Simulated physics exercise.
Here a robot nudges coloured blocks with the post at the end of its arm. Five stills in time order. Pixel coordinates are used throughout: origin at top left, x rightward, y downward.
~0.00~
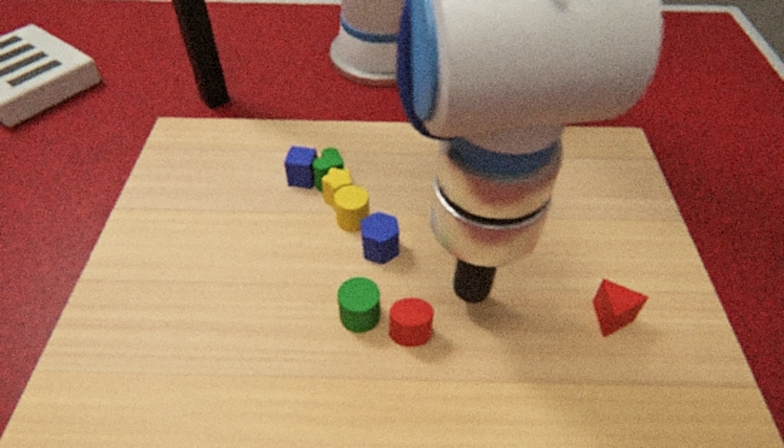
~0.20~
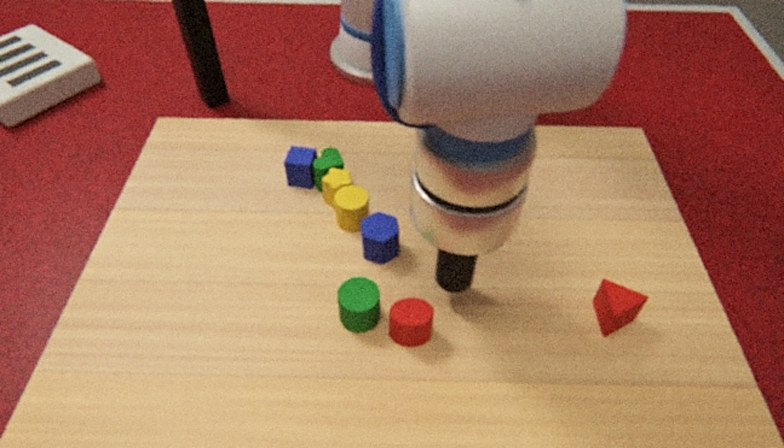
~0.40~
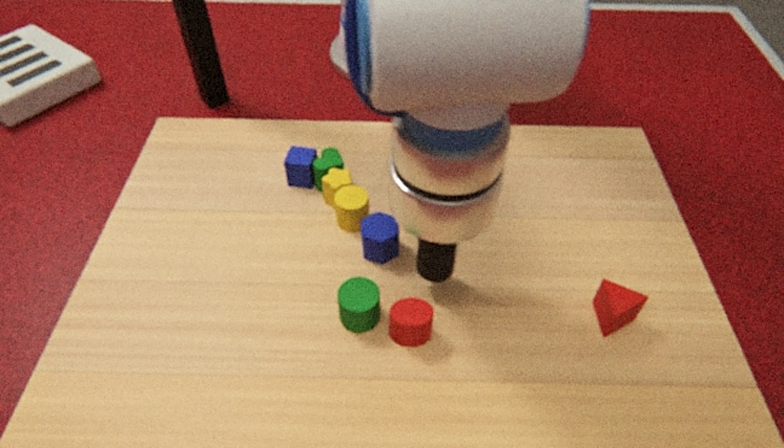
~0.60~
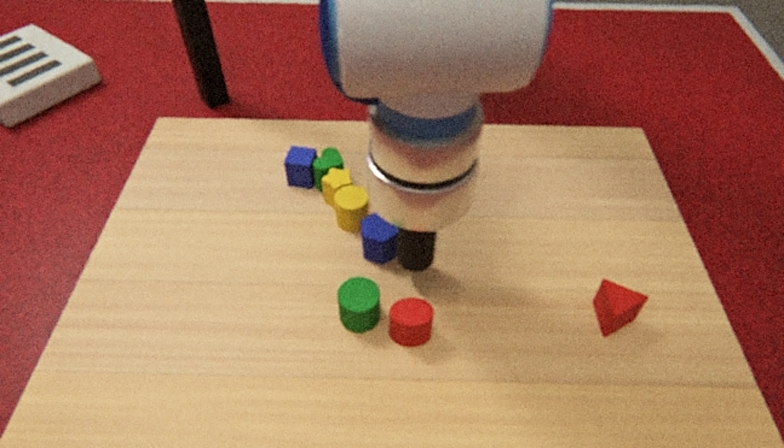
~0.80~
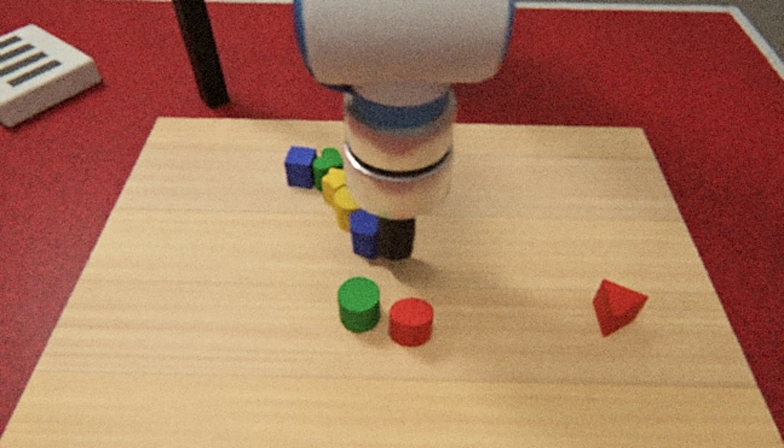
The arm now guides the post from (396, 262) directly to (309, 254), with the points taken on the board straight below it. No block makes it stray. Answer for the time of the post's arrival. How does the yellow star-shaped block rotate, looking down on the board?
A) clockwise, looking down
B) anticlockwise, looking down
A - clockwise, looking down.
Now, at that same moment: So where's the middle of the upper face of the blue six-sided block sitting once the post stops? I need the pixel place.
I expect it at (311, 204).
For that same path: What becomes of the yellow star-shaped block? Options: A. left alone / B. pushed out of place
My pick is B.
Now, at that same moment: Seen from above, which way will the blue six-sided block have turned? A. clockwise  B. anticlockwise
Option A.
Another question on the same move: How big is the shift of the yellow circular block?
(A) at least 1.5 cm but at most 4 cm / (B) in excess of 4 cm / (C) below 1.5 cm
My answer is option A.
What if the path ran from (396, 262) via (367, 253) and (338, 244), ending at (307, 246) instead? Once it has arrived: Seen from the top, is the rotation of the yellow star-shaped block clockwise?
Yes
What follows on the original path. Halfway along, post (351, 243); green heart (327, 148), turned 20° anticlockwise; yellow star-shaped block (334, 165), turned 20° clockwise; yellow circular block (336, 185); blue six-sided block (334, 210), turned 35° clockwise.
At the end, post (306, 239); green heart (327, 146), turned 20° anticlockwise; yellow star-shaped block (335, 162), turned 25° clockwise; yellow circular block (334, 182); blue six-sided block (311, 204), turned 95° clockwise.
